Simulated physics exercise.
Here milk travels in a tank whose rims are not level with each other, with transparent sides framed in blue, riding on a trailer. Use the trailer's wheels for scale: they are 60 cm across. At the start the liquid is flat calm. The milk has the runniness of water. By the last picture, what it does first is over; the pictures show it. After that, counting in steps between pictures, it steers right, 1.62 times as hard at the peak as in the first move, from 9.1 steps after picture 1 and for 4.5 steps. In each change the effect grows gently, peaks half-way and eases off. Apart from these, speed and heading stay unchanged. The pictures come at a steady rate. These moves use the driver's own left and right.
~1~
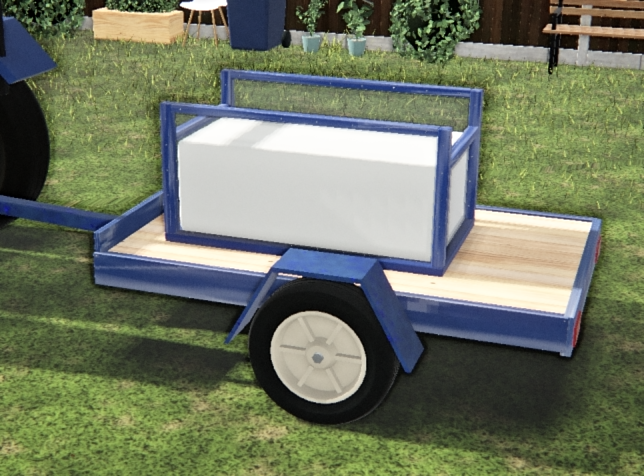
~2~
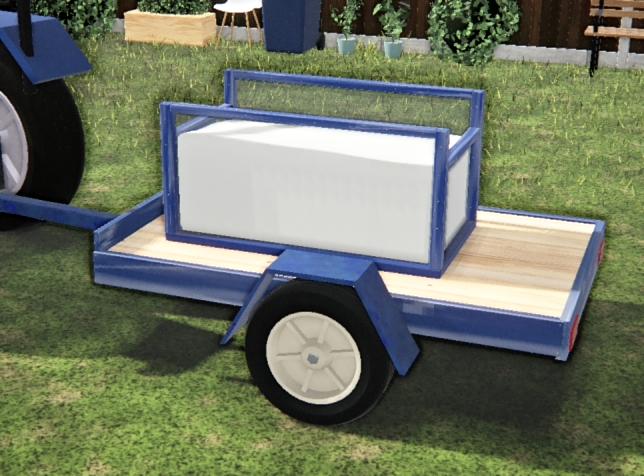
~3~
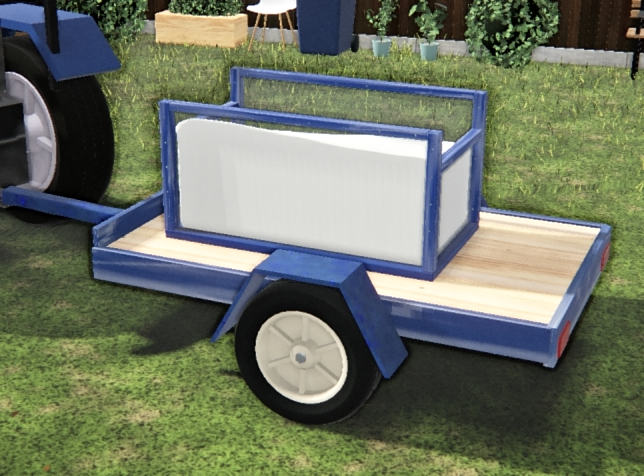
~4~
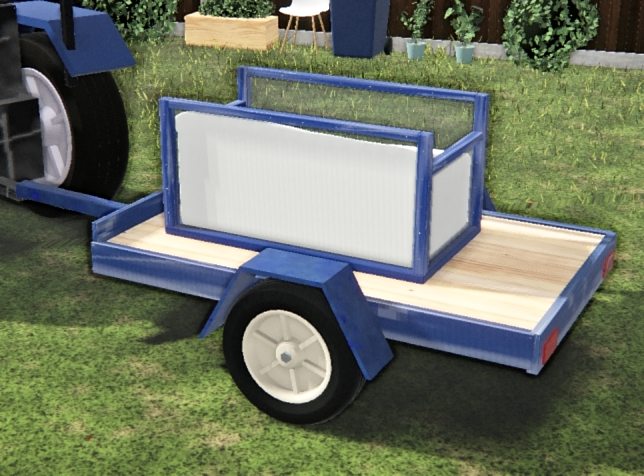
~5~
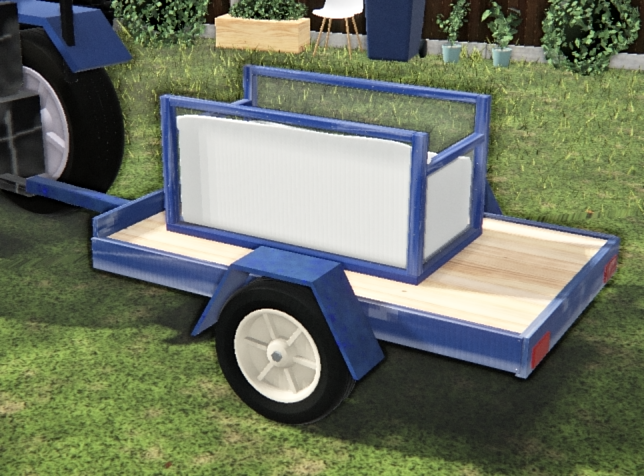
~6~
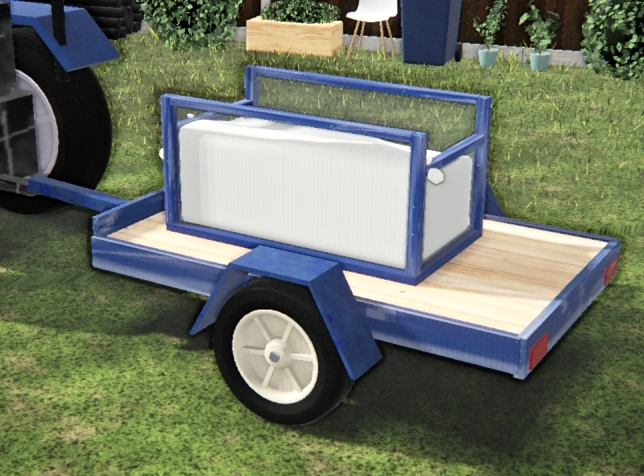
In this clip, a blue trailer hitched behind a large-wheeled vehicle swings around on a lawn, turning its rear more into view, while white liquid in its clear-sided tank climbs the near side, then partly sinks back.
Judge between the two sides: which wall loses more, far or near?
It ends up spilling toward us.
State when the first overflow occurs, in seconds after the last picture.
Around 0.6 seconds.
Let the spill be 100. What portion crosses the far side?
0%.
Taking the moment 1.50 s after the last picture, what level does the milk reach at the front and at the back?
The front reads 38 cm and the back reads 38 cm.
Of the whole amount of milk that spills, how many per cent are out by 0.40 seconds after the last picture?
I'd say some 0 percent by then.
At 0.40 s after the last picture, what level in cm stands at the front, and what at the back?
It reads roughly 40 cm up front and 40 cm at the back.
Another 0.40 s on from the last picture, the surface is 40 cm up at the front and 40 cm at the back; nothing has left.
Another 0.90 s on from the last picture, the surface is 40 cm up at the front and 44 cm at the back; nothing has left.
Another 1.50 s on from the last picture, the surface is 38 cm up at the front and 38 cm at the back; 5 per cent is out, over the near side and the right end, a little elsewhere.
Another 3.94 s on from the last picture, 8 per cent is out, over the right end and the near side, a little elsewhere; the near side has passed 2 per cent and the far side 0.
